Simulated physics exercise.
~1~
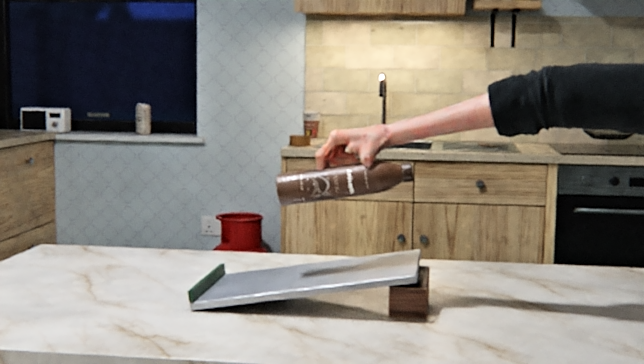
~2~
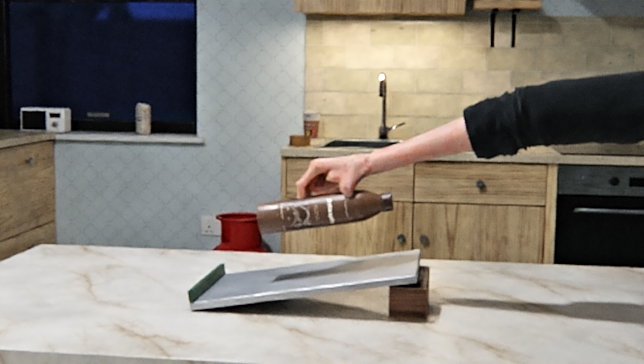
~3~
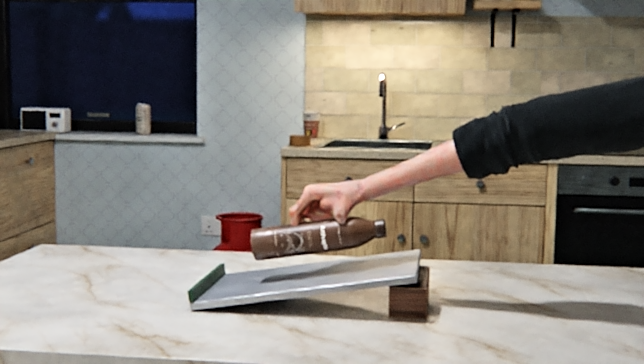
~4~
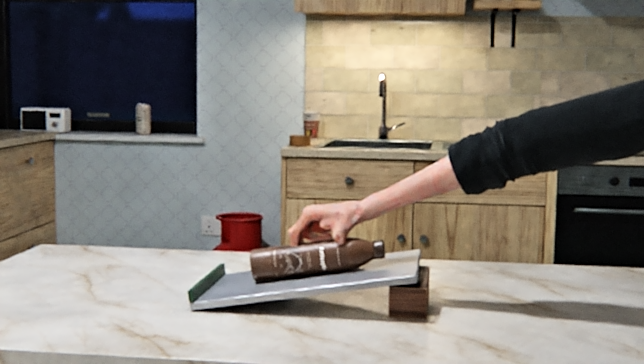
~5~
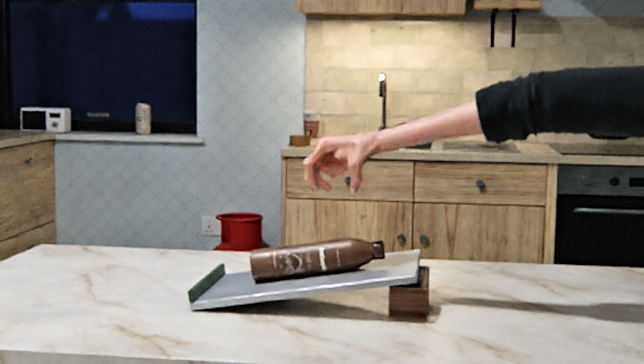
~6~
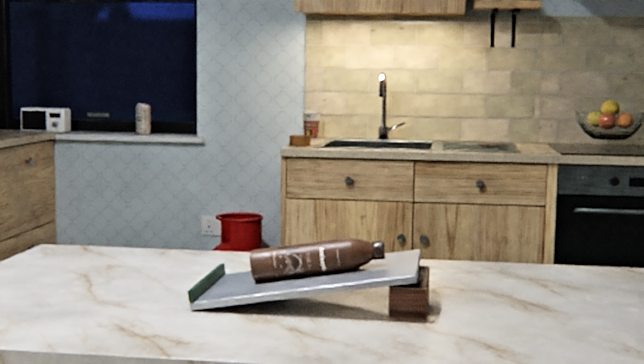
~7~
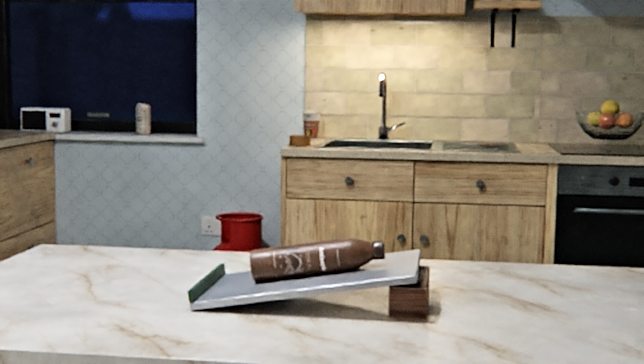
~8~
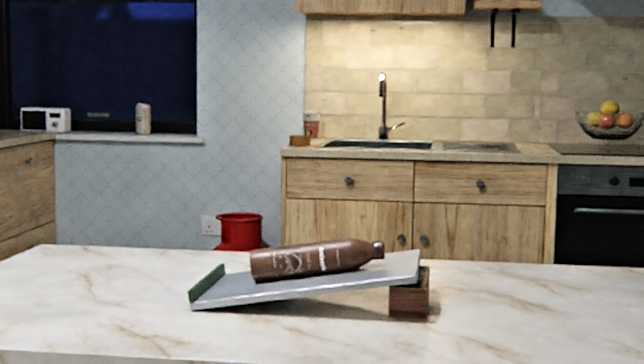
A brown bottle, held on its side by a hand, moved left and down onto a sloping board propped on a wooden block. The hand let go and drew back out of view, and the bottle stayed still where it had been placed.
